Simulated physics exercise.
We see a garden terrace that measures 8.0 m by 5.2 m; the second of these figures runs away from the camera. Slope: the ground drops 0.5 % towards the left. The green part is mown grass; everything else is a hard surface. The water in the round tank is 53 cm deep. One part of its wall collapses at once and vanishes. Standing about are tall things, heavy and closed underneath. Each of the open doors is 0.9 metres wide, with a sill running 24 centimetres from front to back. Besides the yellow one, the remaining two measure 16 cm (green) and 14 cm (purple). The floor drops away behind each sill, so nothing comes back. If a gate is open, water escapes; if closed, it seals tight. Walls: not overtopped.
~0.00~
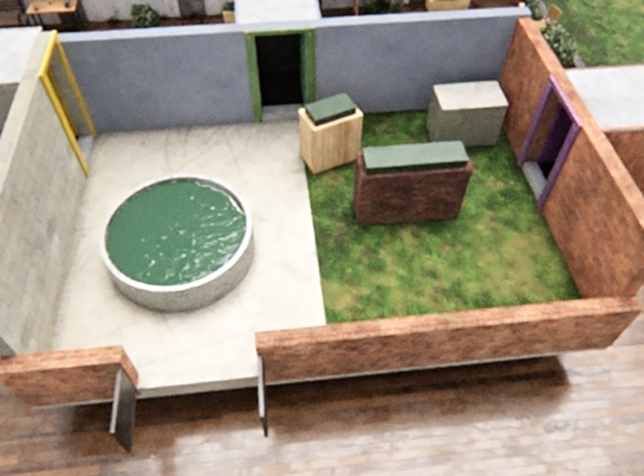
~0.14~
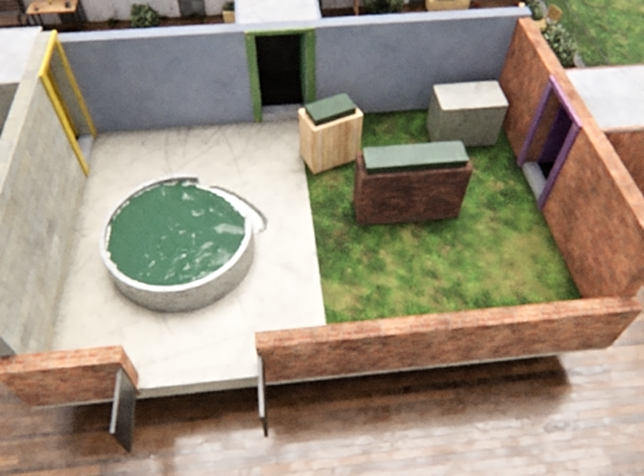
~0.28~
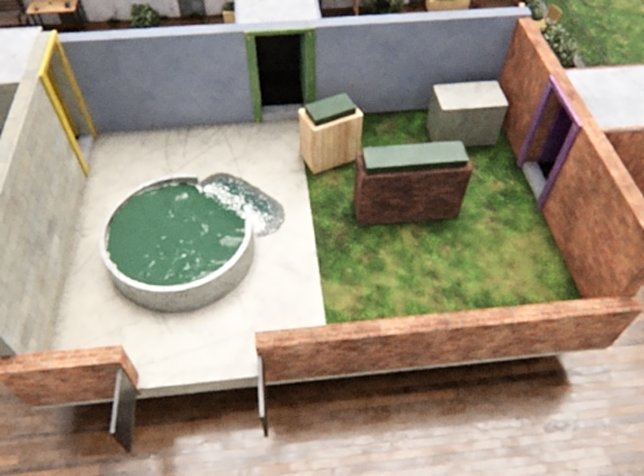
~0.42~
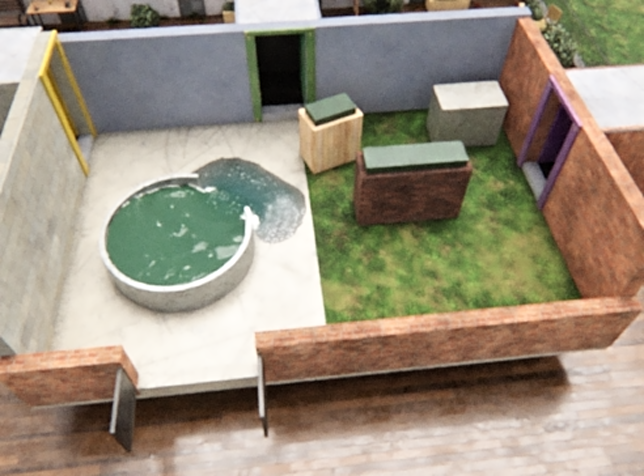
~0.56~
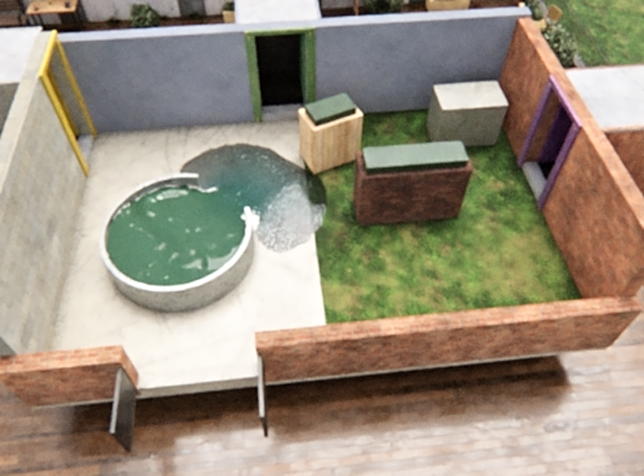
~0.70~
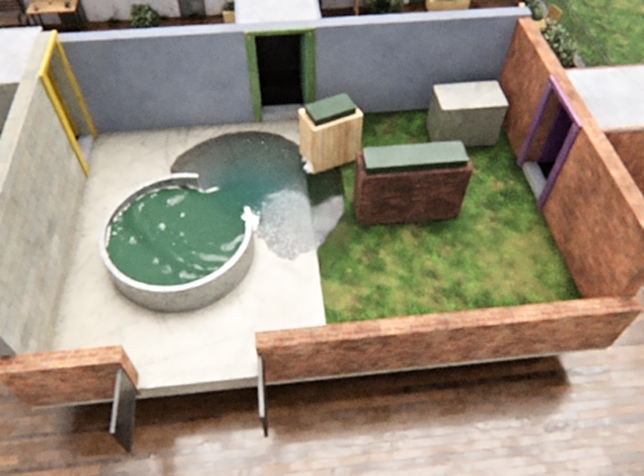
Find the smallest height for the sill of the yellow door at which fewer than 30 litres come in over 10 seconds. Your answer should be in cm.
The smallest such height is near 7 cm.
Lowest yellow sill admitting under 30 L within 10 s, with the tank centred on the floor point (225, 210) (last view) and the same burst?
Minimum: Approx. 7.0 cm.
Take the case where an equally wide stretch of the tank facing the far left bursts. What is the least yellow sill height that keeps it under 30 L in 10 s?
If so: Around 28 cm.
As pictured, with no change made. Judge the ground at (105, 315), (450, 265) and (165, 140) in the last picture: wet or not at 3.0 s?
Untouched; untouched; soaked.
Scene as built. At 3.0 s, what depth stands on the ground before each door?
Door by door in cm - green 23, purple 0, yellow 0.
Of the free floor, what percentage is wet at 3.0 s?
40 %.
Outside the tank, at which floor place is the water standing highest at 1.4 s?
Near (303, 168).
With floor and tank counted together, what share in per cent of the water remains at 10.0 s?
Something like 96 per cent of it remains.
After 1.4 s water covers 20 % of the floor, deepest (30 cm) near (303, 168); it has not reached the yellow door.
After 3.0 s water covers 40 % of the floor, deepest (22 cm) near (289, 124); it has not reached the yellow door.
After 10.0 s water covers 95 % of the floor, deepest (8 cm) near (94, 138); 8 cm at the yellow door, 0 litres in over its 12 cm sill.
At the yellow door as built, the water arrived by 3.2 s and peaked near 12 cm at 4.0 s.
Run again over the same 10 s with other heights there, 48 litres in over 6 cm, 13 litres over 8.5 cm. The limit of 30 litres is kept from about 7 cm up.
